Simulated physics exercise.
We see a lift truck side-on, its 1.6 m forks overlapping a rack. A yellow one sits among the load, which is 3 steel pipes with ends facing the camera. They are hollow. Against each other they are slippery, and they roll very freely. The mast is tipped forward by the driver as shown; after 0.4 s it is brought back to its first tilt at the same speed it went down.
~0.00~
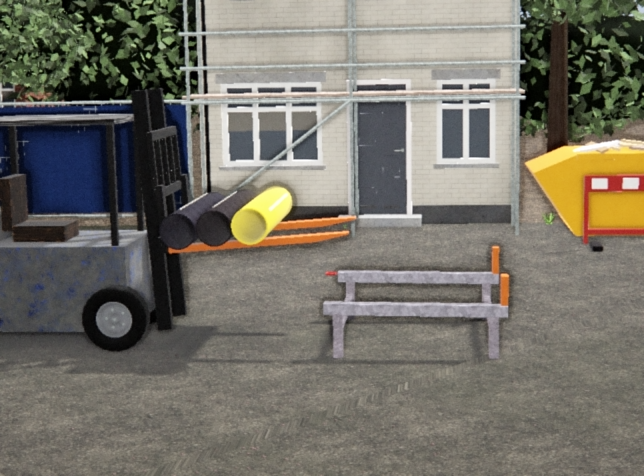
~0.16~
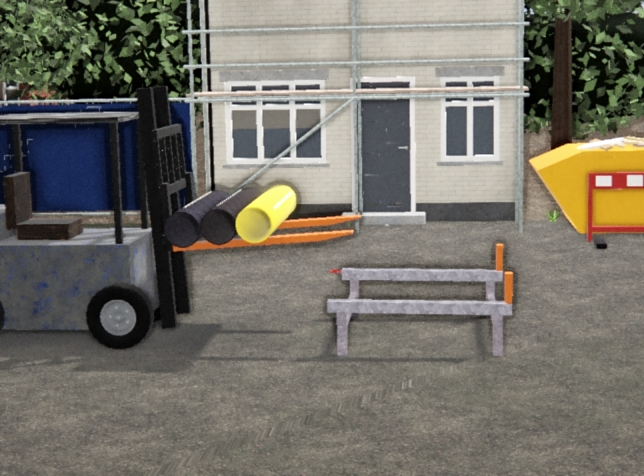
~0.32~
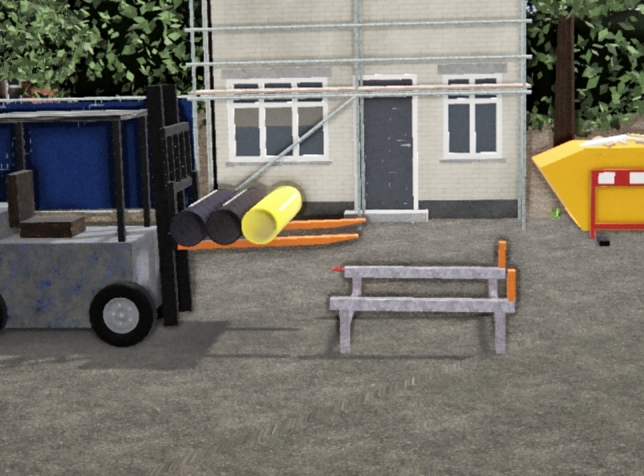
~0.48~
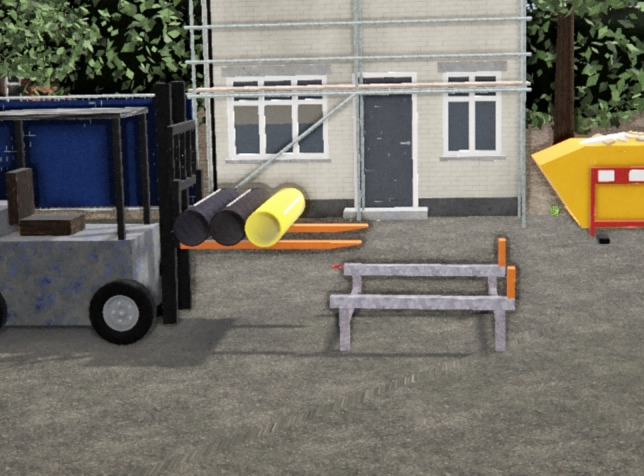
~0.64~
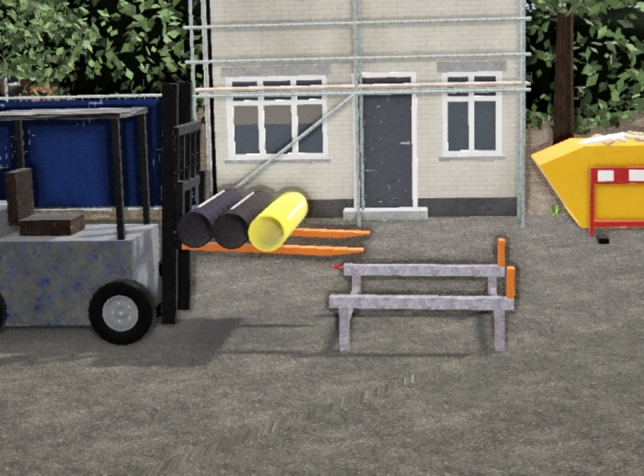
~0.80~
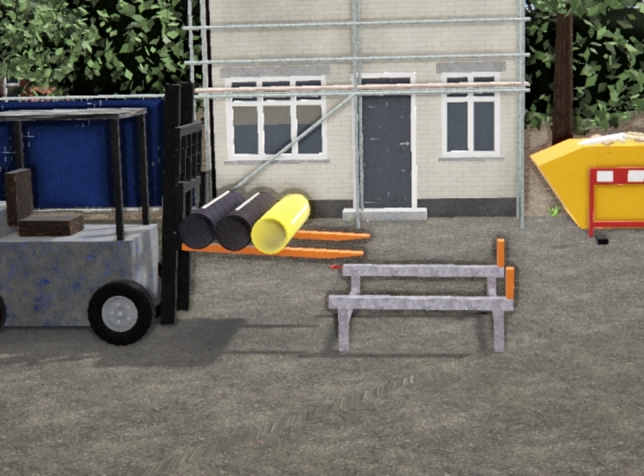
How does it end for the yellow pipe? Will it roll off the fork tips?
Yellow pipe: Stays put.
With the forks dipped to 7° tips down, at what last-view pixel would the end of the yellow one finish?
Near pixel (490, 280).
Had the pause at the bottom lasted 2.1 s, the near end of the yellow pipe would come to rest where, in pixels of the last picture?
I'd put it somewhere around (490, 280).
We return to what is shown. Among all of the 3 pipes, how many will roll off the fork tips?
The answer is 0.
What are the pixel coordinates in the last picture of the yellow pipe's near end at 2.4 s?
(309, 216), more or less.
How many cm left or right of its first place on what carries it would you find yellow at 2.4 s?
Yellow: 50 to the right.
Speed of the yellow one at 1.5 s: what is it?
It's travelling at about 0.4 m/s.
After 1.5 s, yellow is on the forks, 55 cm from the tips, rolling right; 0 off the forks so far.
After 2.4 s, yellow is on the forks, 35 cm from the tips; 0 off the forks so far.
After 3.4 s, yellow is on the forks, 45 cm from the tips, rolling left; 0 off the forks so far.
At rest (4.6 s), yellow is on the forks, 80 cm from the tips; 0 off the forks so far.
